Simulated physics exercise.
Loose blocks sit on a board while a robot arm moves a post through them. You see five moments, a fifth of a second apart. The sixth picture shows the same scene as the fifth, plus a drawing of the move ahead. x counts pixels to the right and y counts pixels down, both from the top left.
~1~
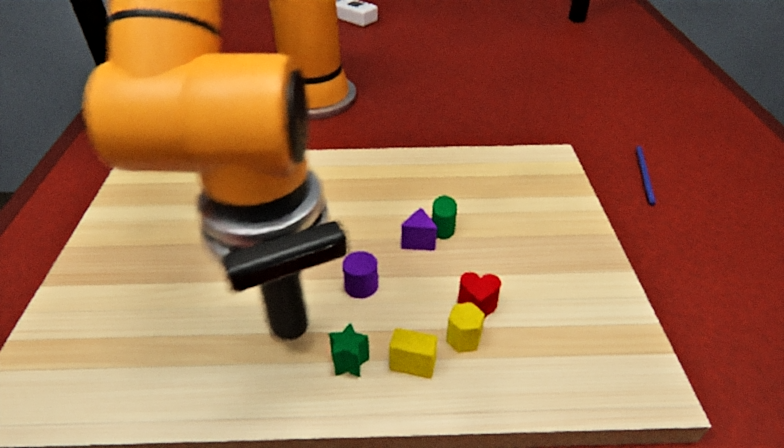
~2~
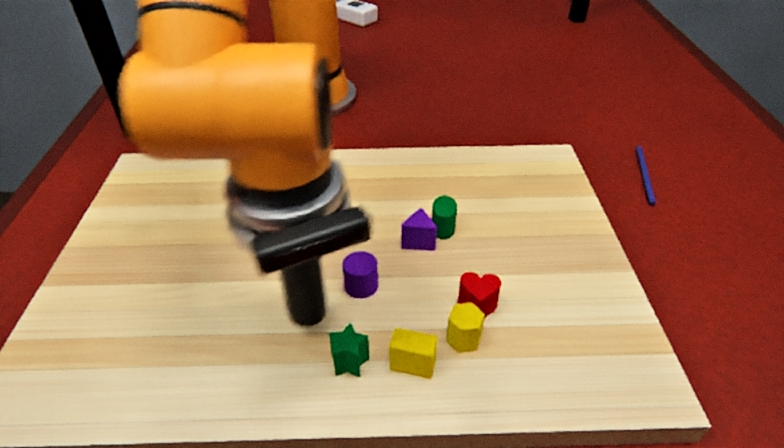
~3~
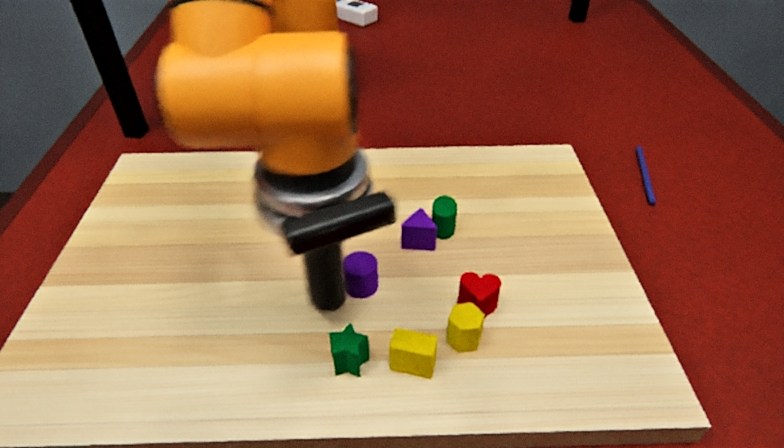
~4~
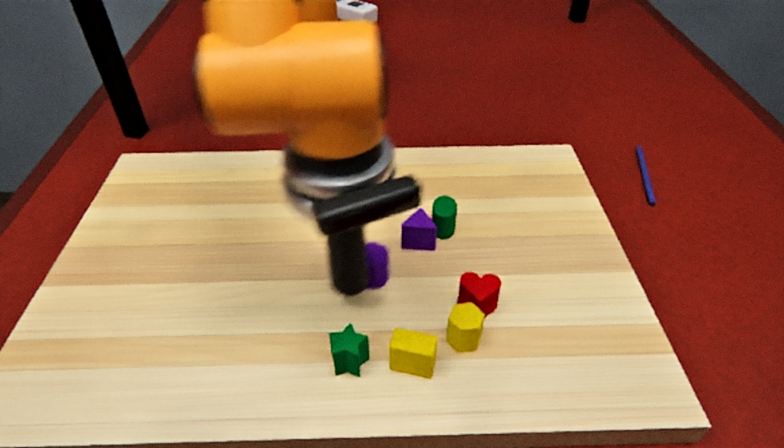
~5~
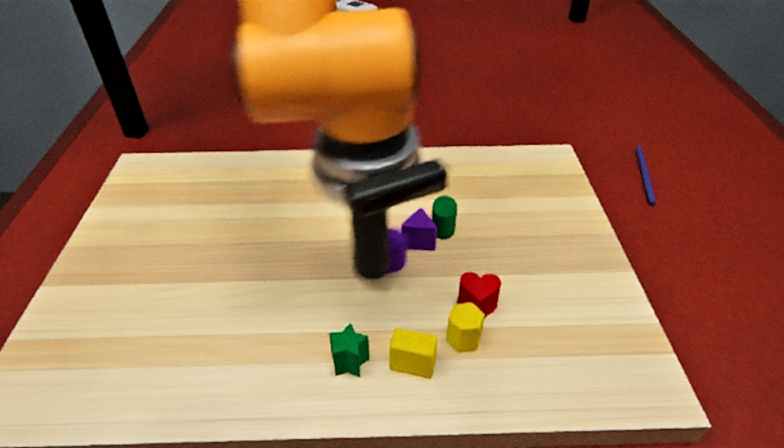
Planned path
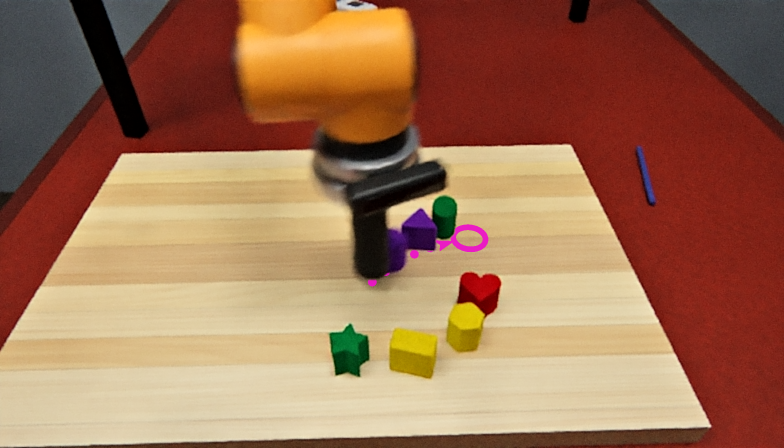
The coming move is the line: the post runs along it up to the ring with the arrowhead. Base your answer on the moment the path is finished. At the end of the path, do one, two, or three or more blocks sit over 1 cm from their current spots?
The number of blocks that move over 1 cm is three or more.
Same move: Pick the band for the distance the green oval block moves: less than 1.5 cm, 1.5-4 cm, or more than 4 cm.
It moves between 1.5 and 4 cm.
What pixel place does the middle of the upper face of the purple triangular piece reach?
My prediction: (429, 196).
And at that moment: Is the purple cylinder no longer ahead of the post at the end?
That would be a yes.
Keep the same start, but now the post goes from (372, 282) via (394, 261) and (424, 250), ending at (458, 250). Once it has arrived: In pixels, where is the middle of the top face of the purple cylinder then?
The spot you're after is about (407, 208) in the image.
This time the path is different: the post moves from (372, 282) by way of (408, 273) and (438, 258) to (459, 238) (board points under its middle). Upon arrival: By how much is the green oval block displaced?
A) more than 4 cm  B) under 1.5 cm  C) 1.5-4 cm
Choice C: 1.5-4 cm.
The line goes from (372, 282) through (401, 261) and (434, 247) to (469, 238).
On the path given first. One third of the way, post (402, 247); purple cylinder (403, 216); purple triangular piece (423, 203), turned 55° clockwise; green oval block (450, 204), turned 15° clockwise.
Two thirds of the way, post (435, 232); purple cylinder (410, 208); purple triangular piece (429, 196), turned 55° clockwise; green oval block (450, 204), turned 15° clockwise.
At the end, post (471, 224); purple cylinder (410, 208); purple triangular piece (429, 196), turned 55° clockwise; green oval block (465, 195), turned 55° anticlockwise.
